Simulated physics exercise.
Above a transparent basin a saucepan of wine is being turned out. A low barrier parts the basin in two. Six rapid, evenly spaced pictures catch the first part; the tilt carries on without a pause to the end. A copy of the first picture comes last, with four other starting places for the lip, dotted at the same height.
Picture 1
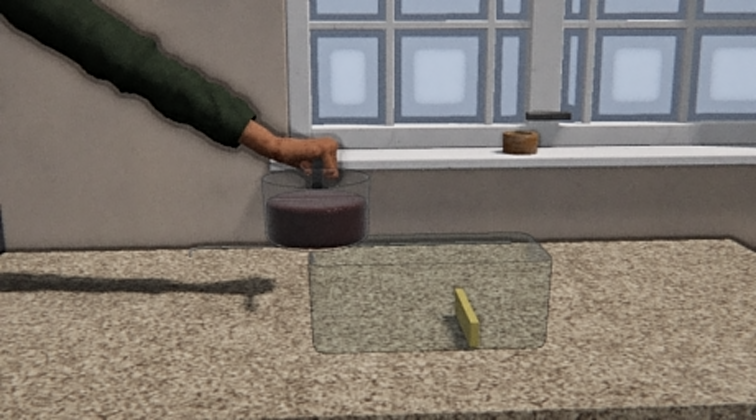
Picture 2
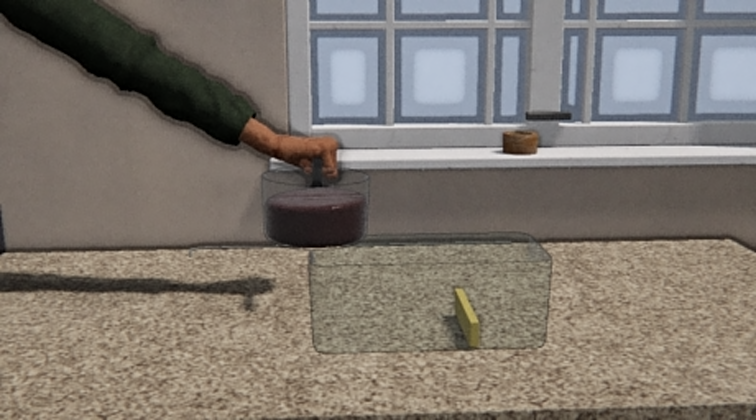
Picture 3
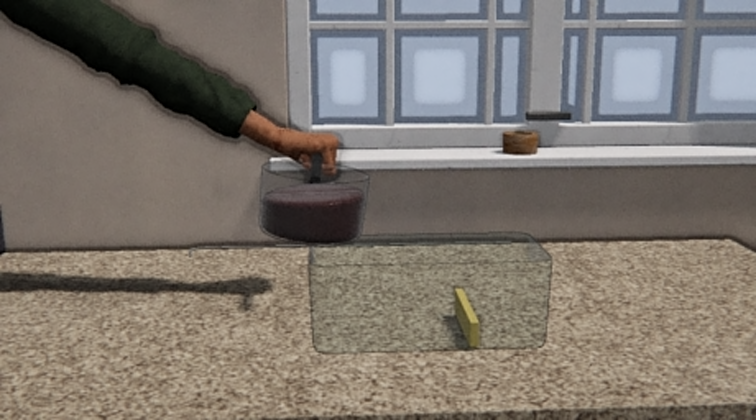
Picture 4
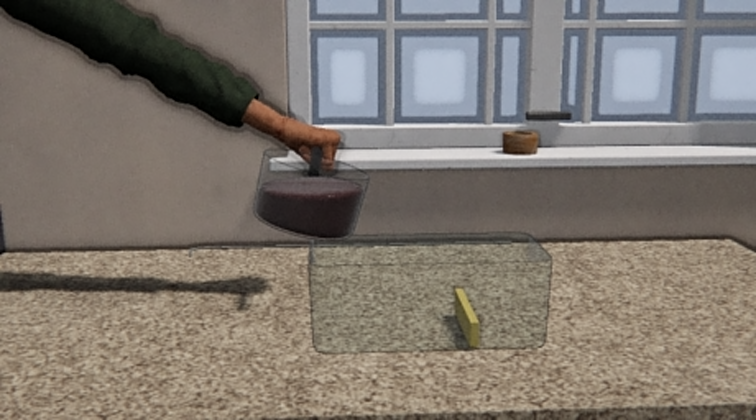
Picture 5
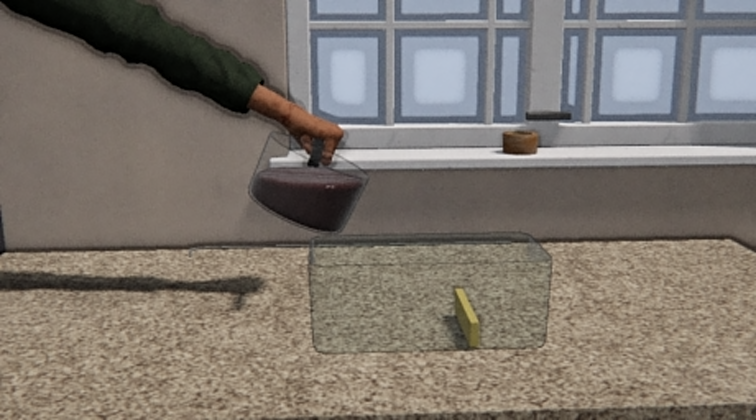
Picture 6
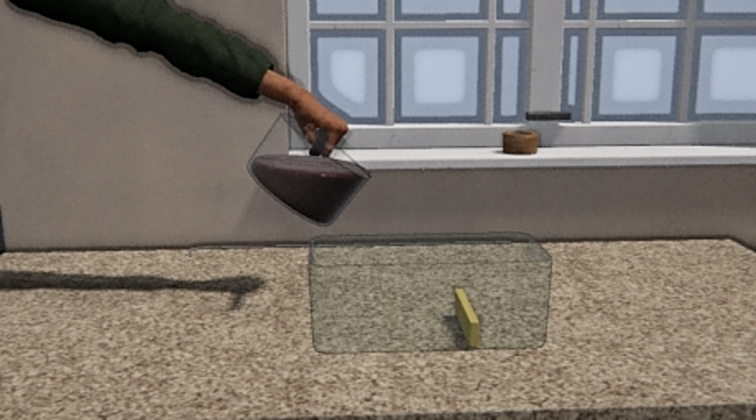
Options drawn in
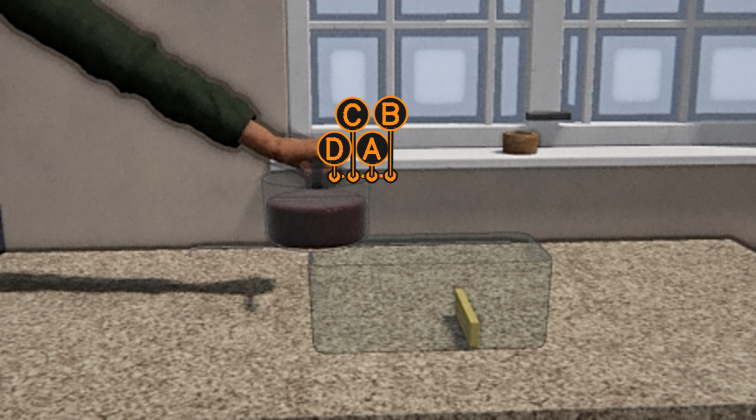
An arm in a dark green sleeve reaches in from the upper left over a speckled stone counter, seen from the front by a still camera. Its hand holds a clear pan of dark red liquid above a transparent basin with a low yellow barrier, while a small brown object rests on the windowsill behind. The pan stays level, then the hand steadily tilts it rightward, the liquid shifting to its lip.
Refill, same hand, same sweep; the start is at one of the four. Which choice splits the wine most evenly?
Dot B.
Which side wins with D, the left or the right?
The left one.
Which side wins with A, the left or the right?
The left side.
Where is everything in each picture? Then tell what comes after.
The first picture shows upright, lip at (368, 176); basin from (313, 352) to (546, 346); top of the wall at (466, 304); nothing has left yet.
The second picture shows upright, lip at (368, 176); nothing has left yet.
The third picture shows tipped about 7°, lip at (368, 176); nothing has left yet.
The fourth picture shows tipped about 15°, lip at (368, 176); nothing has left yet.
The fifth picture shows tipped about 25°, lip at (368, 176); nothing has left yet.
The sixth picture shows tipped about 37°, lip at (368, 176); wine is over the lip, down to (368, 176).
In orange, A at (371, 176); B at (390, 175); C at (353, 176); D at (334, 176).
For dot A, about 80 % ends left of the wall and 19 % right of it.
For dot B, about 50 % ends left of the wall and 49 % right of it.
For dot C, about 91 % ends left of the wall and 8 % right of it.
For dot D, about 86 % ends left of the wall and 13 % right of it.
